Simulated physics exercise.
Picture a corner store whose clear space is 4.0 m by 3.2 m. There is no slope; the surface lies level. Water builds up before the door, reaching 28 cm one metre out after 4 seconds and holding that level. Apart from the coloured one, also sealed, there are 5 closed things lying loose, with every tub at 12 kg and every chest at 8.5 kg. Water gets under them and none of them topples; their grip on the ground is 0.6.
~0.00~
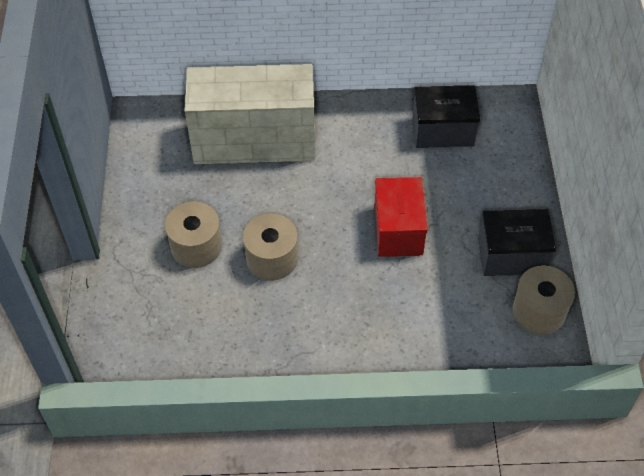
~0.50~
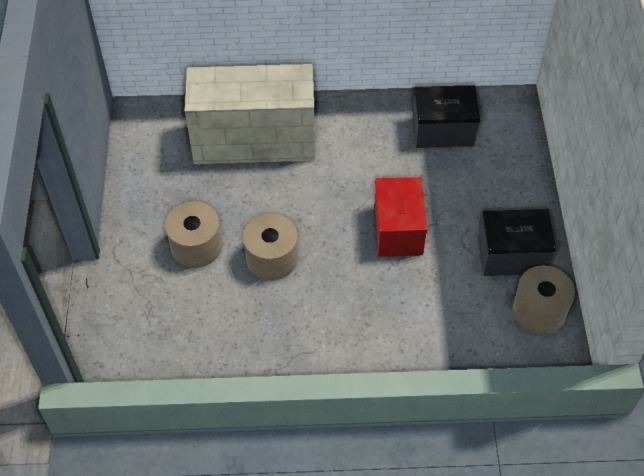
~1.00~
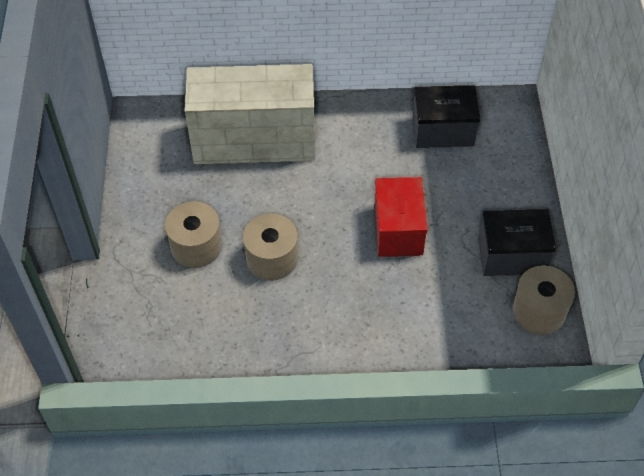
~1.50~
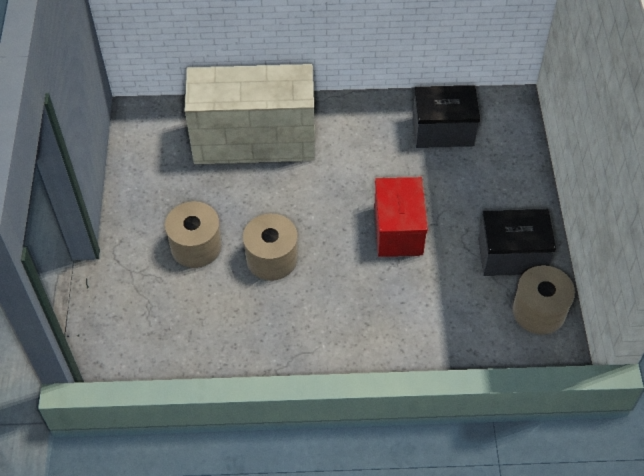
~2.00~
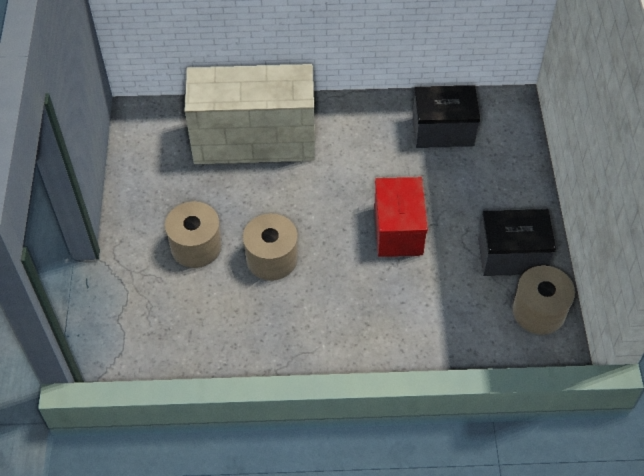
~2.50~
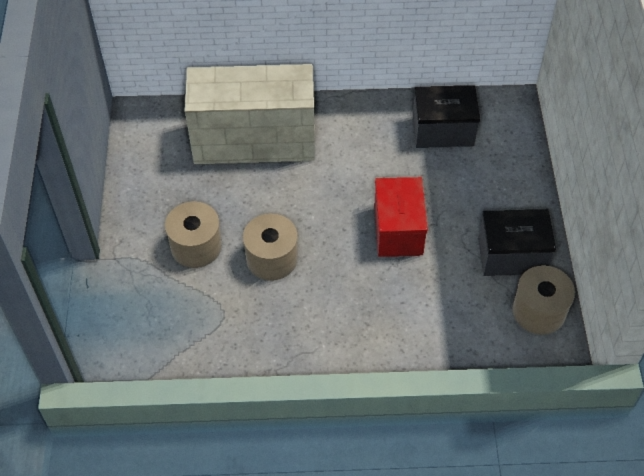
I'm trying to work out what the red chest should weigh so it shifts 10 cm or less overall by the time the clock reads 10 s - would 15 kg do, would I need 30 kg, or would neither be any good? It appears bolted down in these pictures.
Neither amount suffices.
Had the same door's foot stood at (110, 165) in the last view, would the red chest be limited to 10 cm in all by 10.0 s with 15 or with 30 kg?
Then no option works.
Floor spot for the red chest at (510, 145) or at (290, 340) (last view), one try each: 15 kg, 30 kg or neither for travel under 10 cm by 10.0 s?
In order: Both fall short; both fall short.
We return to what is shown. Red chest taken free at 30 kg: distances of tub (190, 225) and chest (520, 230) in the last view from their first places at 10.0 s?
The first is 140 cm from its start, the second 100 cm.
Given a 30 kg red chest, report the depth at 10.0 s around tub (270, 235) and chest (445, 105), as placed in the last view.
Depths: Near 16 cm, then near 19 cm.
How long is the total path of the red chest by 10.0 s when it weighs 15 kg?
Close to 200 centimetres all told.
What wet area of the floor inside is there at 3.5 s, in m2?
Roughly 3.5 m2 of it is wet.
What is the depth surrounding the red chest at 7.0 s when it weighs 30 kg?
Something like 7 centimetres.
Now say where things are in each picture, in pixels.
The red chest at (401, 204), on the bottom; 0.0 m2 under water; 0 of 6 have shifted, in the first frame.
The red chest at (401, 204), on the bottom; 0.0 m2 under water; 0 of 6 have shifted, in the second frame.
The red chest at (401, 204), on the bottom; 0.0 m2 under water; 0 of 6 have shifted, in the third frame.
The red chest at (401, 204), on the bottom; water covers 0.0 m2; 0 of 6 have shifted, in the fourth frame.
The red chest at (401, 204) rests on the ground; 0.2 m2 under water; 0 of 6 have shifted, in the fifth frame.
The red chest at (401, 204), on the bottom; water covers 0.9 m2; 0 of 6 have shifted, in the sixth frame.
After 3.5 s the red chest would be 0 cm from its start with 15 kg and 0 cm from its start with 30 kg; 0 cm of water round it then.
After 4.5 s the red chest would be 0 cm from its start with 15 kg and 0 cm from its start with 30 kg; 1 cm of water round it then.
After 7.0 s the red chest would be 65 cm from its start with 15 kg and 1 cm from its start with 30 kg; 7 cm of water round it then.
After 10.0 s the red chest would be 150 cm from its start with 15 kg and 99 cm from its start with 30 kg; 19 cm of water round it then.
